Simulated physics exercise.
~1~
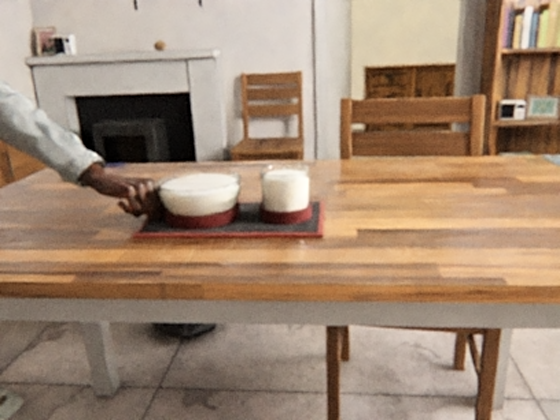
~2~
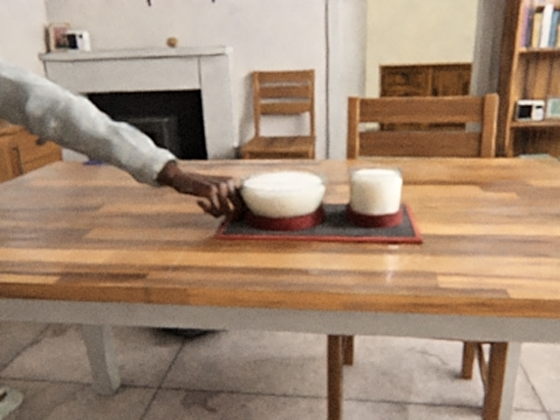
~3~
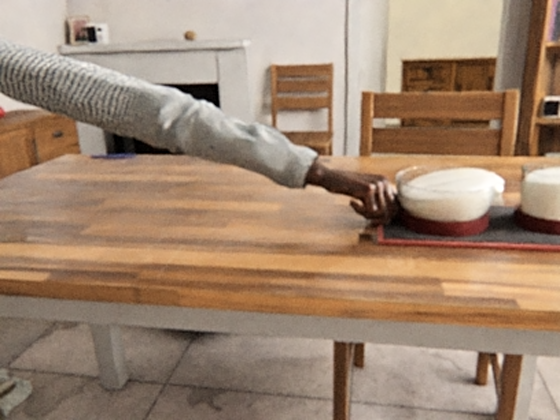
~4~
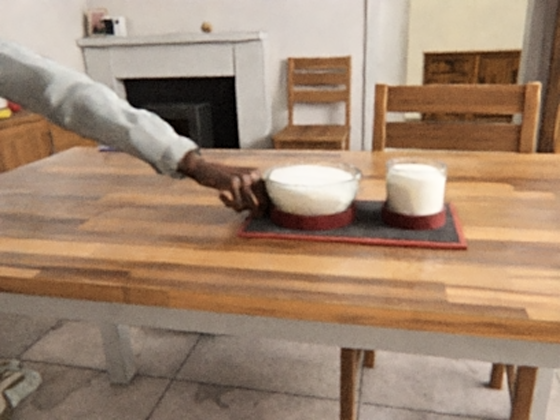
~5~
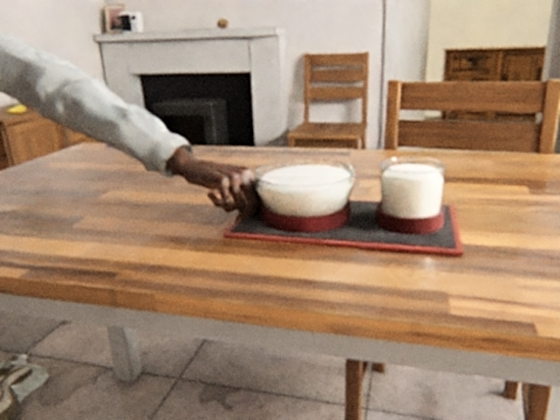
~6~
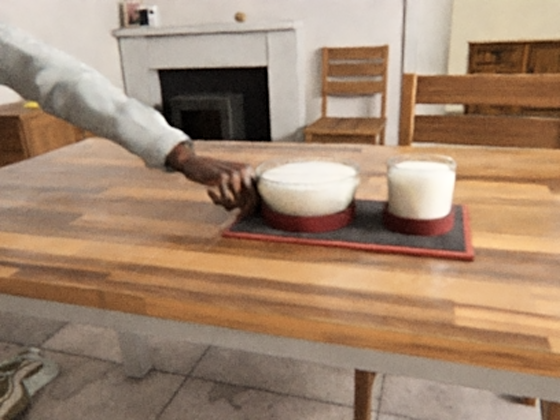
On a wooden table in a room with a fireplace, a hand slid a dark, red-edged tray holding an open glass bowl and a mug of milk to the right, then pulled it back left, where it came to rest with the hand still beside the bowl.
